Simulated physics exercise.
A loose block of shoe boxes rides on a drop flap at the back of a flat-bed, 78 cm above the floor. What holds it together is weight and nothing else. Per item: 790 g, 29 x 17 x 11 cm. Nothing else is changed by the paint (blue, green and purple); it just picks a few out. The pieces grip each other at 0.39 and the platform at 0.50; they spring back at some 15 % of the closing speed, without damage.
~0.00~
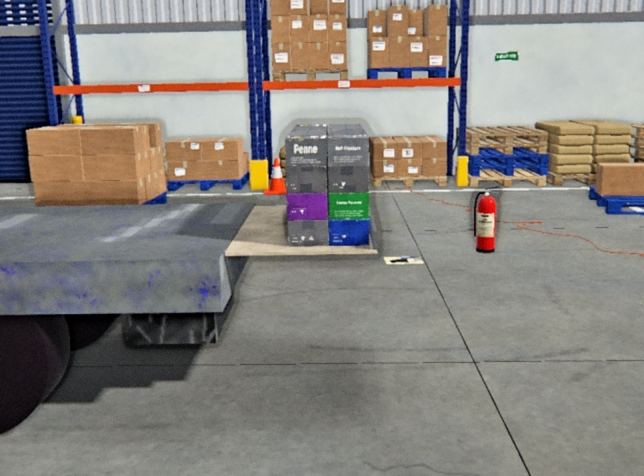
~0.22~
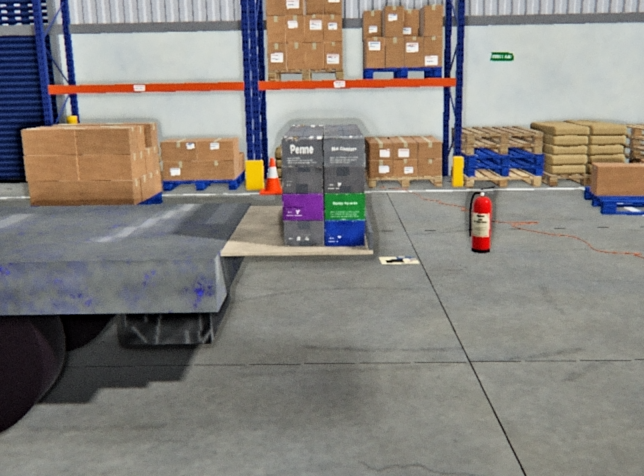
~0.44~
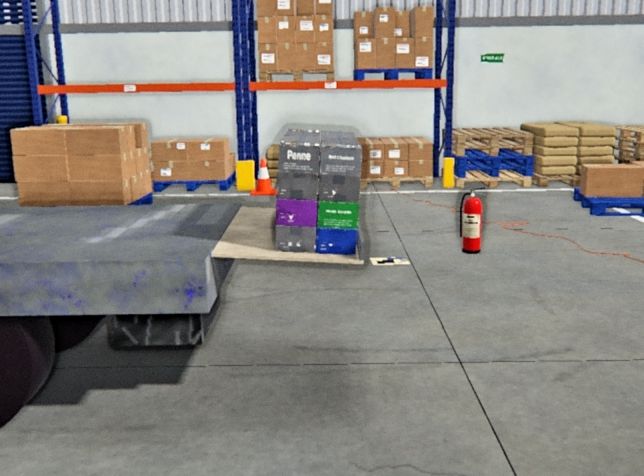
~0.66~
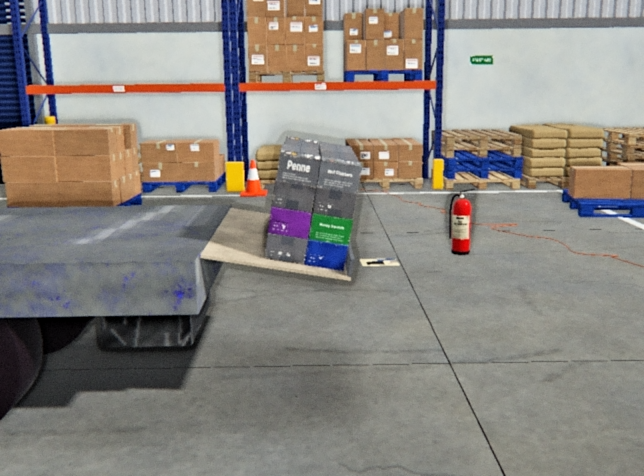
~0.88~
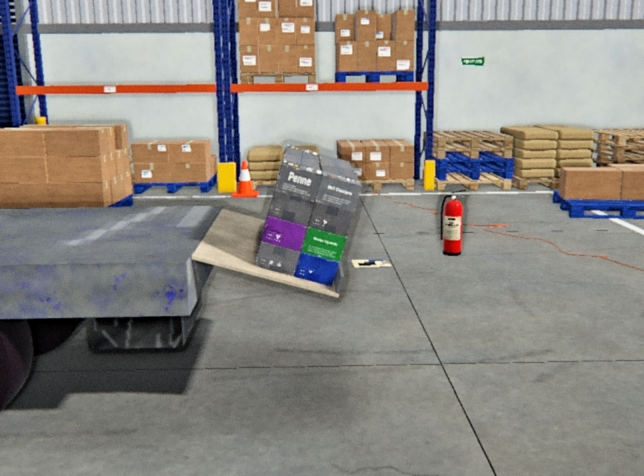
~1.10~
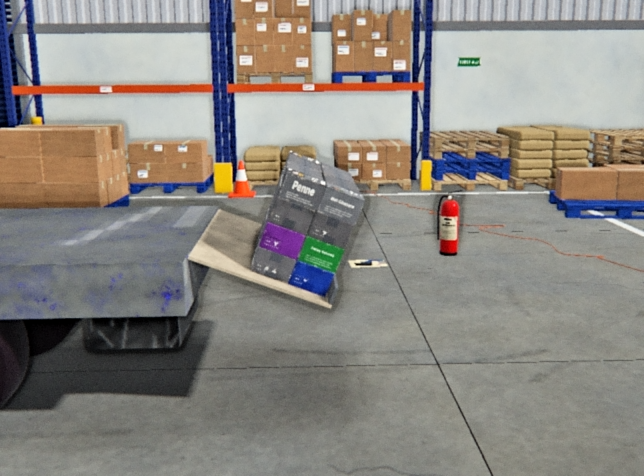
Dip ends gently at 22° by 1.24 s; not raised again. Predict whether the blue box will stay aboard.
I expect it to hold on.
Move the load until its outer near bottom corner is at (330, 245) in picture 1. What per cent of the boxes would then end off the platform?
Share at the end: 40 per cent.
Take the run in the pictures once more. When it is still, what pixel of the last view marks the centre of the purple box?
Near pixel (363, 445).
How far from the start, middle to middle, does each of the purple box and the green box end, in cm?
Purple 100, green 95.
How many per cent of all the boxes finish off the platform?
Somewhere near 80 in a hundred.
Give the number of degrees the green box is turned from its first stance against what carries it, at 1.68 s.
Tilt from start: Approx. 50 degrees.
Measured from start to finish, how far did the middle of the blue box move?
Start and end are some 20 cm apart.
After 1.68 s, slope 22°; 11 of the 28 boxes off the platform; blue box 10 mm from its place; green box 47° from how it stood, 42 mm lower.
After 2.24 s, slope 22°; 20 of the 28 boxes off the platform; blue box 10 mm from its place; green box on its side.
In the end (4.1 s), slope 22°; 22 of the 28 boxes off the platform; blue box 10 mm from its place; green box upside down; purple box on its side. From the last view, middles, blue box near (312, 273), green box near (393, 407).
